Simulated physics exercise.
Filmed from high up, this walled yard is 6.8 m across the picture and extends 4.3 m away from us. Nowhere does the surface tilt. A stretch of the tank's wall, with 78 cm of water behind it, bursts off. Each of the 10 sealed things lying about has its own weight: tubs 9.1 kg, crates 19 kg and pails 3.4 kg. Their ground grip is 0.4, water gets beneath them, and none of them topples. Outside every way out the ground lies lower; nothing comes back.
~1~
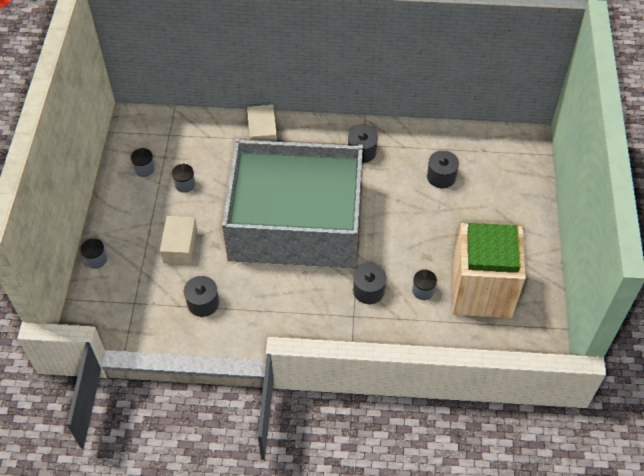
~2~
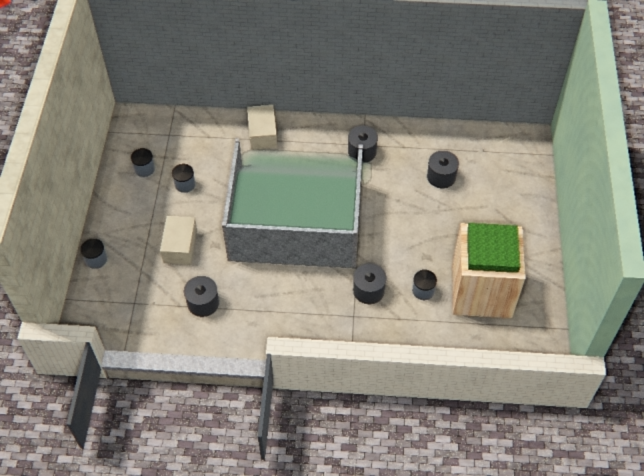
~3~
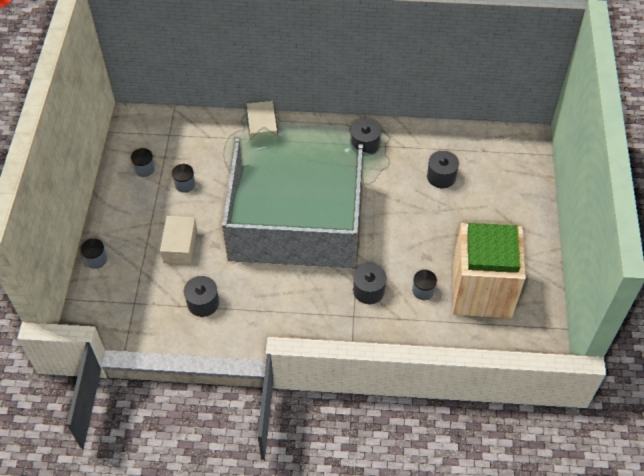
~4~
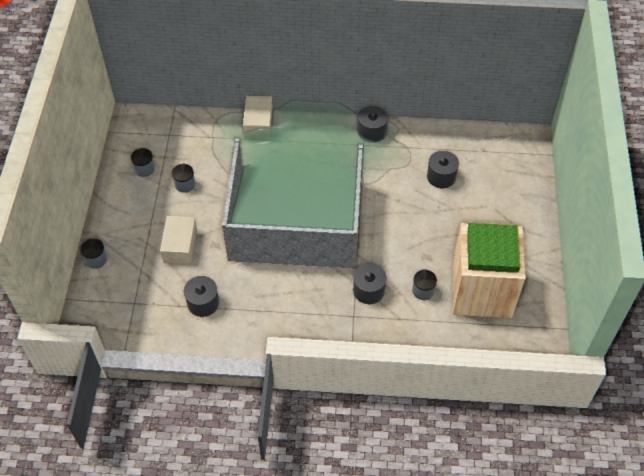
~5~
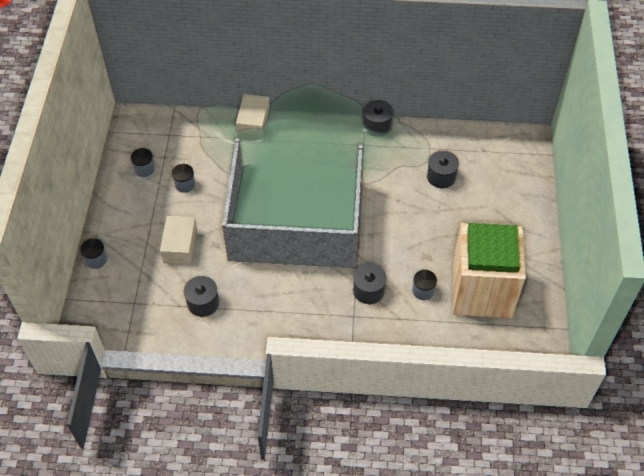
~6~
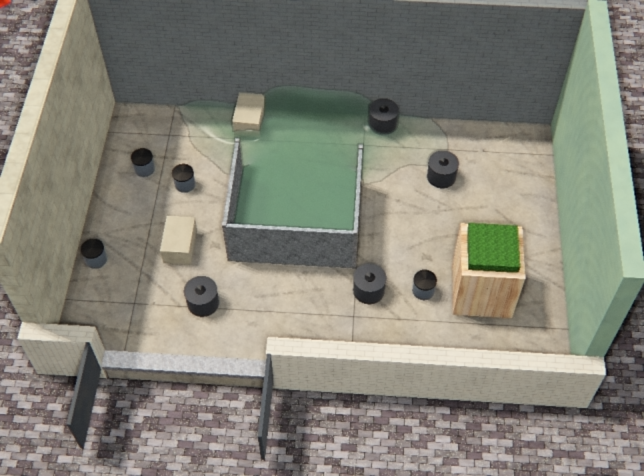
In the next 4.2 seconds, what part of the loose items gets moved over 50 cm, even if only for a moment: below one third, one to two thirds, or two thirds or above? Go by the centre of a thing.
One to two thirds.
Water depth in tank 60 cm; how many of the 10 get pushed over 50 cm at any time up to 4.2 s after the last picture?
So the tally would be 6.
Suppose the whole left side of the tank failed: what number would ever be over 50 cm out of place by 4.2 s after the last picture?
Then 8.
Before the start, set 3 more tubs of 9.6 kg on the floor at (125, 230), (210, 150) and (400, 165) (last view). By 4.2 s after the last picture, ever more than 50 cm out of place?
First exceeds it, second exceeds it, third exceeds it.
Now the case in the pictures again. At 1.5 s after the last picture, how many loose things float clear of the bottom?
Count: 0.
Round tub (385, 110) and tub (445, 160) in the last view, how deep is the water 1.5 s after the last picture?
Some 6 cm at the first, some 3 cm at the second.
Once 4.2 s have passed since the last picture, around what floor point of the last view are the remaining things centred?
The centre is close to (316, 277).
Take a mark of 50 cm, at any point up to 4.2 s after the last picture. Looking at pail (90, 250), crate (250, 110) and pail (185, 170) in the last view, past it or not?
Result, in order: Overshooting / overshooting / overshooting.
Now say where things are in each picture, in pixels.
In the first frame, a tub at (363, 137) rests on the ground; a crate at (262, 120), on the bottom; water covers 2.3 m2; 0 of 10 have shifted.
In the second frame, a tub at (363, 137), on the bottom; a crate at (262, 120) rests on the ground; 3.4 m2 under water; 0 of 10 have shifted.
In the third frame, a tub at (366, 130) rests on the ground, 14 cm from its start; a crate at (262, 117), on the bottom, 7 cm from its start; water covers 4.4 m2; 2 of 10 have shifted.
In the fourth frame, a tub at (373, 117), on the bottom, 42 cm from its start; a crate at (258, 111) rests on the ground, 21 cm from its start; water covers 5.6 m2; 2 of 10 have shifted.
In the fifth frame, a tub at (378, 111) rests on the ground, 56 cm from its start; a crate at (253, 110), on the bottom, 24 cm from its start; 6.5 m2 under water; 2 of 10 have shifted.
In the sixth frame, a tub at (384, 110), afloat, 60 cm from its start; a crate at (249, 108), on the bottom, 29 cm from its start; 7.1 m2 under water; 2 of 10 have shifted.
Then, 0.4 s after the last picture 2 of 10 are over 50 cm from their spots; 1 afloat.
Then, 1.5 s after the last picture 4 of 10 are over 50 cm from their spots; 0 afloat.
Then, 2.8 s after the last picture 6 of 10 are over 50 cm from their spots; 1 afloat.
Then, 4.2 s after the last picture 6 of 10 are over 50 cm from their spots, and 6 have been at some point; 1 afloat.
